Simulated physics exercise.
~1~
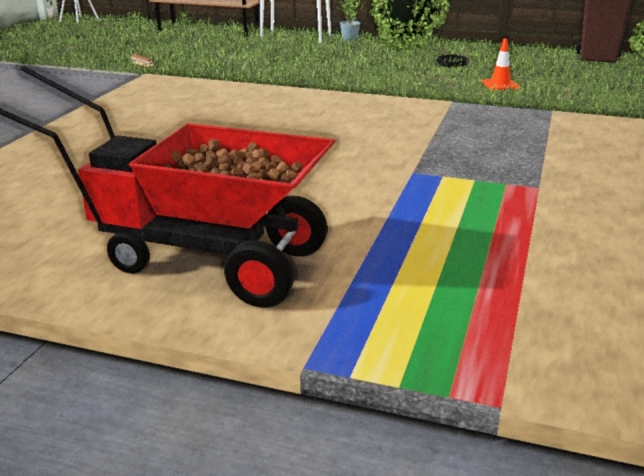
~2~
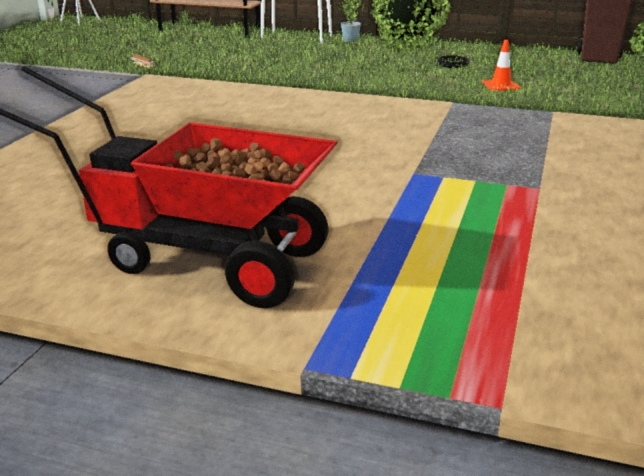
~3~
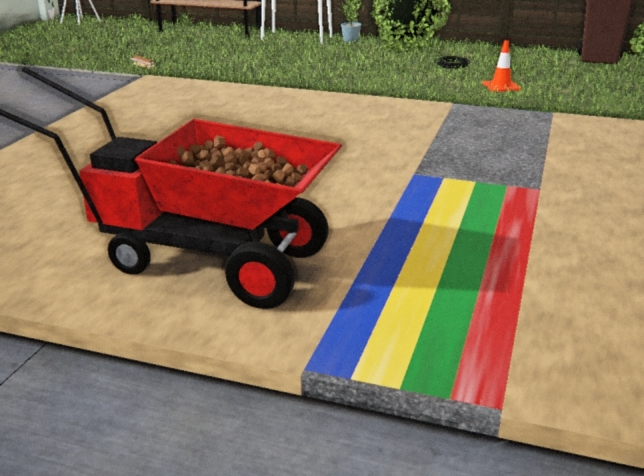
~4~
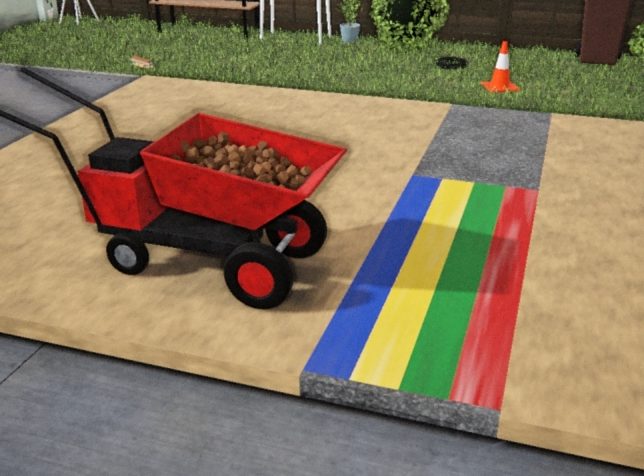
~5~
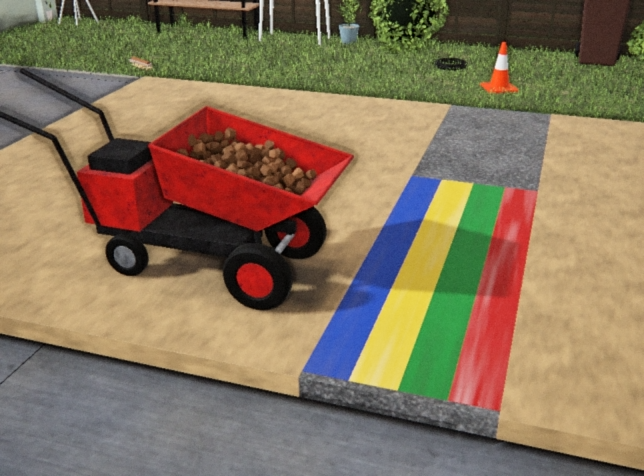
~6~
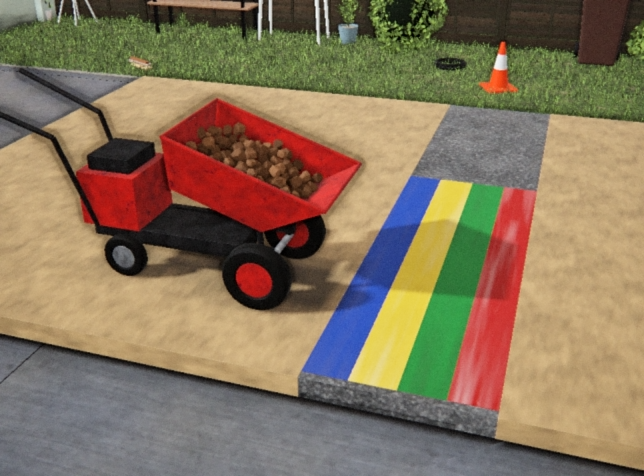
The red skip of a small power barrow, loaded with brown clods, starts level and tilts gradually forward, its back rising and its right lip dipping slightly, while the wheels stay put. The barrow stands at left on a sandy path, seen from above and to one side, with blue, yellow, green and red strips to its right. Grass and an orange cone lie behind, and the camera holds nearly still.
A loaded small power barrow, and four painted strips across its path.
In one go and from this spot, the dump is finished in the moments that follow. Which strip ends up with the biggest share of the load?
The yellow strip.
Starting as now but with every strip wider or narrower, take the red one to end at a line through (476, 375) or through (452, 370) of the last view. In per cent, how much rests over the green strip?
Shares: About 30 per cent; about 30 per cent.
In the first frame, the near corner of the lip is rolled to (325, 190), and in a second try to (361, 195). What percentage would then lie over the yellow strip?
It works out to 10 per cent in the first case and 0 per cent in the second.
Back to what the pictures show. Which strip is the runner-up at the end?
The runner-up is the green one.
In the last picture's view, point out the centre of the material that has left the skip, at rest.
The centre comes to rest near (422, 300).
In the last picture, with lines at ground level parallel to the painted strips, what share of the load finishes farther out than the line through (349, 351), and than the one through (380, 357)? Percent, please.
Estimate: 70 % and 60 %, respectively.
Soon after the last picture, skip tipped steeply; all in the skip.
A little later, skip tipped right over; about two thirds in the skip; a stray few over the blue strip; about a quarter over the yellow strip; a small part over the green strip; a stray few falling.
Later still, skip tipped right over; about a quarter in the skip; a small part over the blue strip; about a third over the yellow strip; about a quarter over the green strip; a small part over the red strip; a stray few off the paint.
At rest, skip tipped right over; about a quarter in the skip; a small part over the blue strip; about a third over the yellow strip; about a quarter over the green strip; a small part over the red strip; a stray few off the paint.
